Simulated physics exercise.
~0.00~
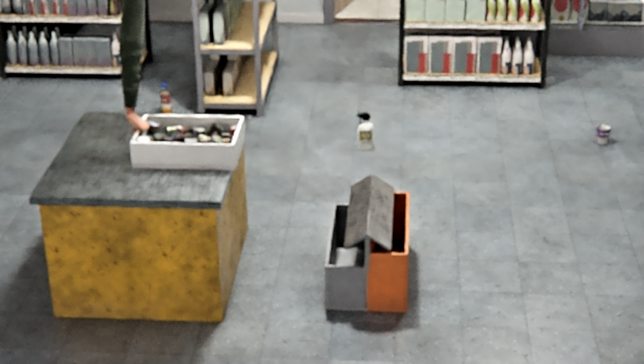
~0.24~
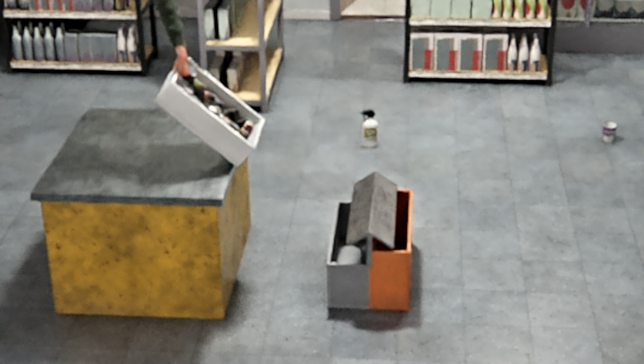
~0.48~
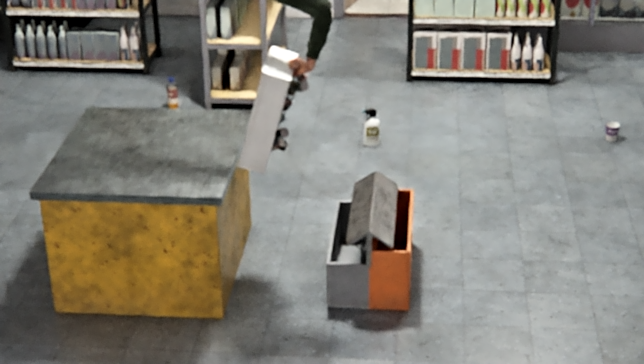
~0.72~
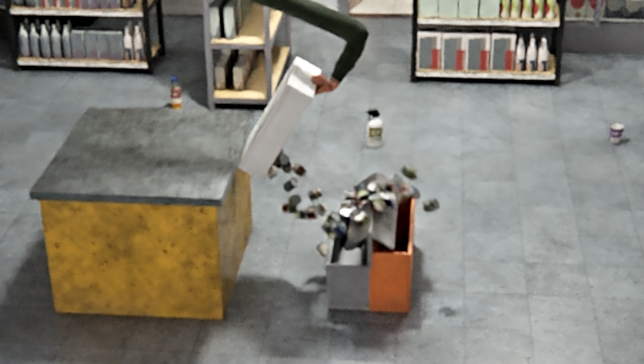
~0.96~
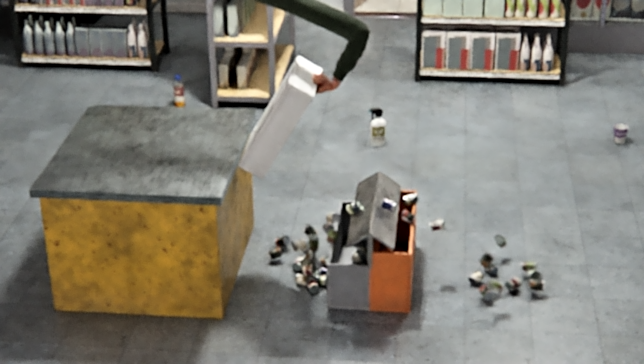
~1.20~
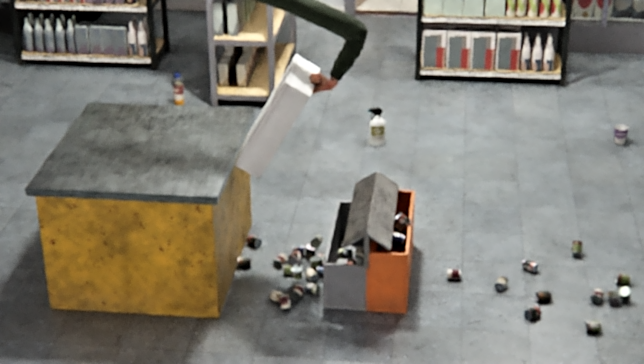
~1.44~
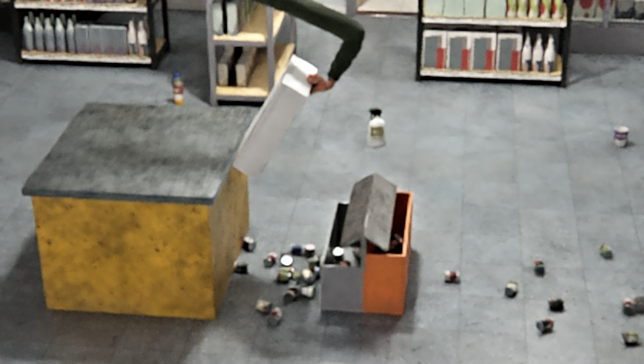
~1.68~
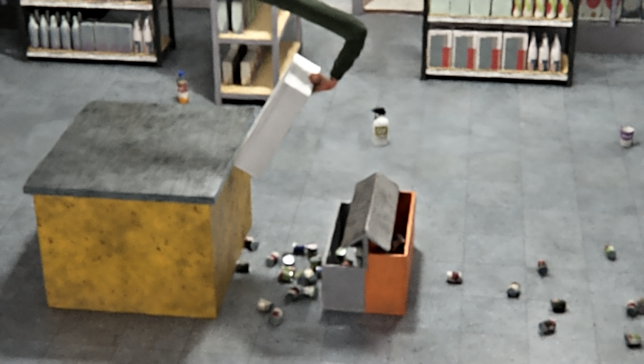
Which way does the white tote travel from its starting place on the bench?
The white tote moves to the right, going past the end of the bench as it is tipped.
